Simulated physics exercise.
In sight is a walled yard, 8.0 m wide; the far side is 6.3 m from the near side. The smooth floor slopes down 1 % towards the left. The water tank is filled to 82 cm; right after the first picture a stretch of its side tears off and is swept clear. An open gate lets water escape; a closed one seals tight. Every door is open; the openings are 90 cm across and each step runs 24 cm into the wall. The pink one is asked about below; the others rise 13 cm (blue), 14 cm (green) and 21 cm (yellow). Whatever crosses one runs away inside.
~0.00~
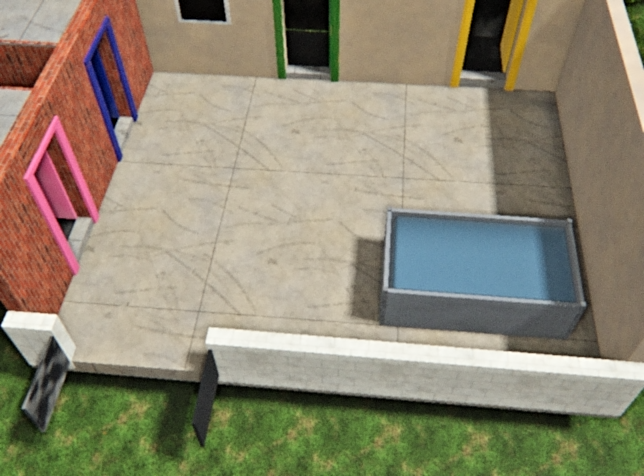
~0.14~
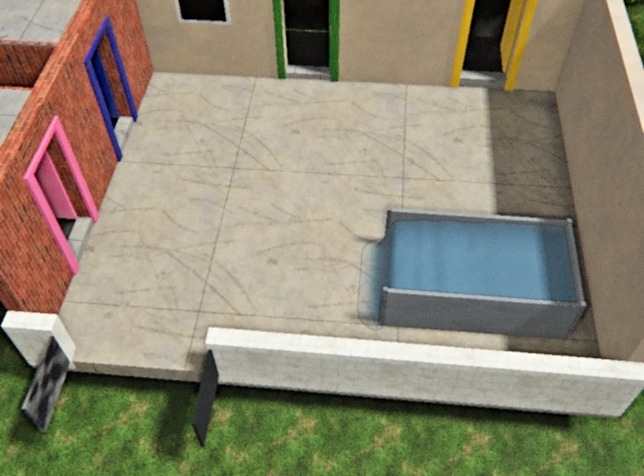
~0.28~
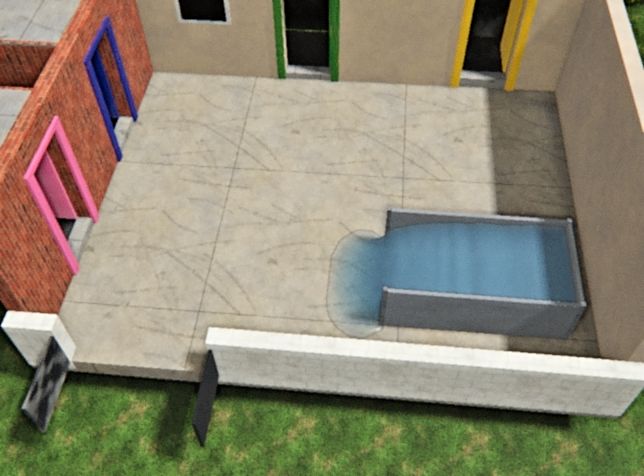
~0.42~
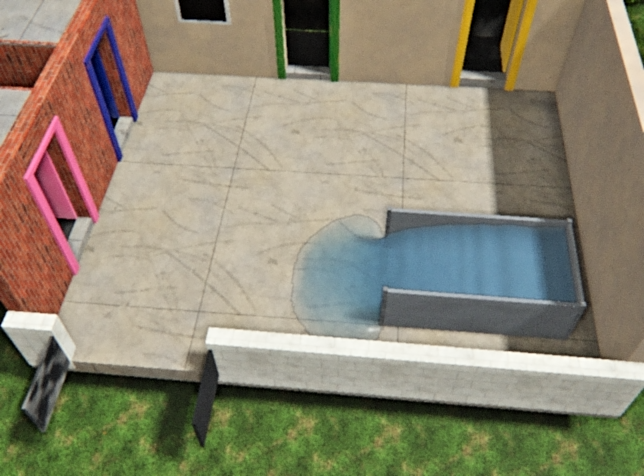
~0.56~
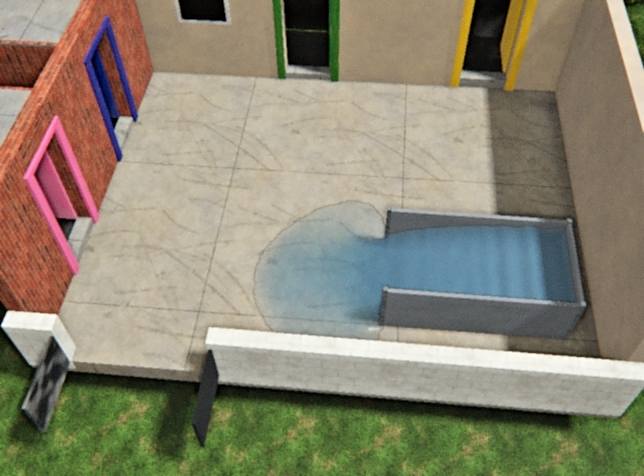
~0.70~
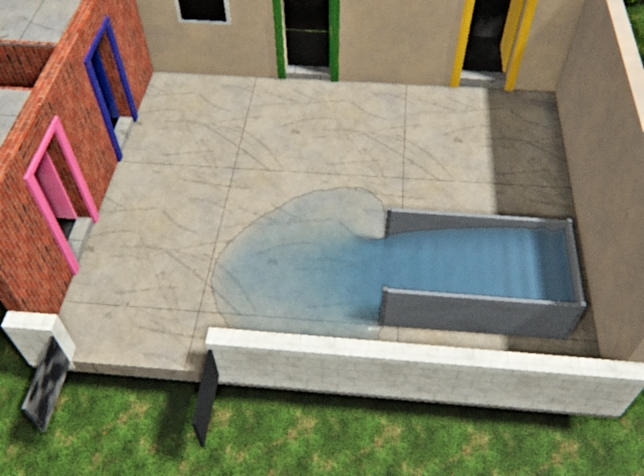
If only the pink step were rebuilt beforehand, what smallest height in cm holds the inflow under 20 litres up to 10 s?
Some 24 cm above the ground.
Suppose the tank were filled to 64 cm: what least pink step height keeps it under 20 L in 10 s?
About 18 cm.
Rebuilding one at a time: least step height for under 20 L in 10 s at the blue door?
About 13.0 cm at blue.
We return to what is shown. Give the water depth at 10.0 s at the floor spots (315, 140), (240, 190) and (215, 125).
Roughly 5, 6 and 7 cm, in turn.
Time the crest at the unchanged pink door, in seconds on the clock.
Around 2.8 s.
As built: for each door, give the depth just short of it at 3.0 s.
Depths in cm: Blue 19, pink 29, green 0, yellow 0.
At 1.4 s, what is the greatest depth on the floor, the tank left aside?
Roughly 34 cm.
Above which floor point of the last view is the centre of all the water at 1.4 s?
At about (382, 281).
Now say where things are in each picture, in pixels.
In the first picture, still water, 82 cm deep, in the water tank at (480, 258); the pink door at (67, 205) is dry.
In the second picture, the front is at (363, 311), 0.3 m from the gap at (387, 273); 0.4 m2 of floor is wet, 82 cm left at the back.
In the third picture, water pours out at (387, 274) and has run 0.8 m, to (332, 299); about 13 cm deep outside, 82 cm at the back.
In the fourth picture, the gap is at (387, 275), the front 1.3 m out at (296, 299); the back of the water tank holds 81 cm.
In the fifth picture, the front is at (259, 287), 1.9 m from the gap at (386, 276); 4.6 m2 of floor is wet, 76 cm left at the back.
In the sixth picture, the front is at (217, 284), 2.6 m from the gap at (386, 276); 6.7 m2 of floor is wet, 70 cm left at the back; 2.3 m in a straight line remain to the pink door at (67, 205).
After 1.4 s water covers 35 % of the floor, deepest (34 cm) near (372, 285); 17 cm at the pink door, 0 litres in over its 15 cm step.
After 3.0 s water covers 55 % of the floor, deepest (34 cm) near (95, 315); 29 cm at the pink door, 79 litres in over its 15 cm step.
After 10.0 s water covers 90 % of the floor, deepest (11 cm) near (105, 197); 6 cm at the pink door, 132 litres in over its 15 cm step.
At the pink door as built, the water arrived by 1.3 s and peaked near 30 cm at 2.8 s.
With a step of 22 cm, 34 litres would have come in within the 10 s; with 30 cm, 1 litre. So under 20 litres takes about 24 cm.
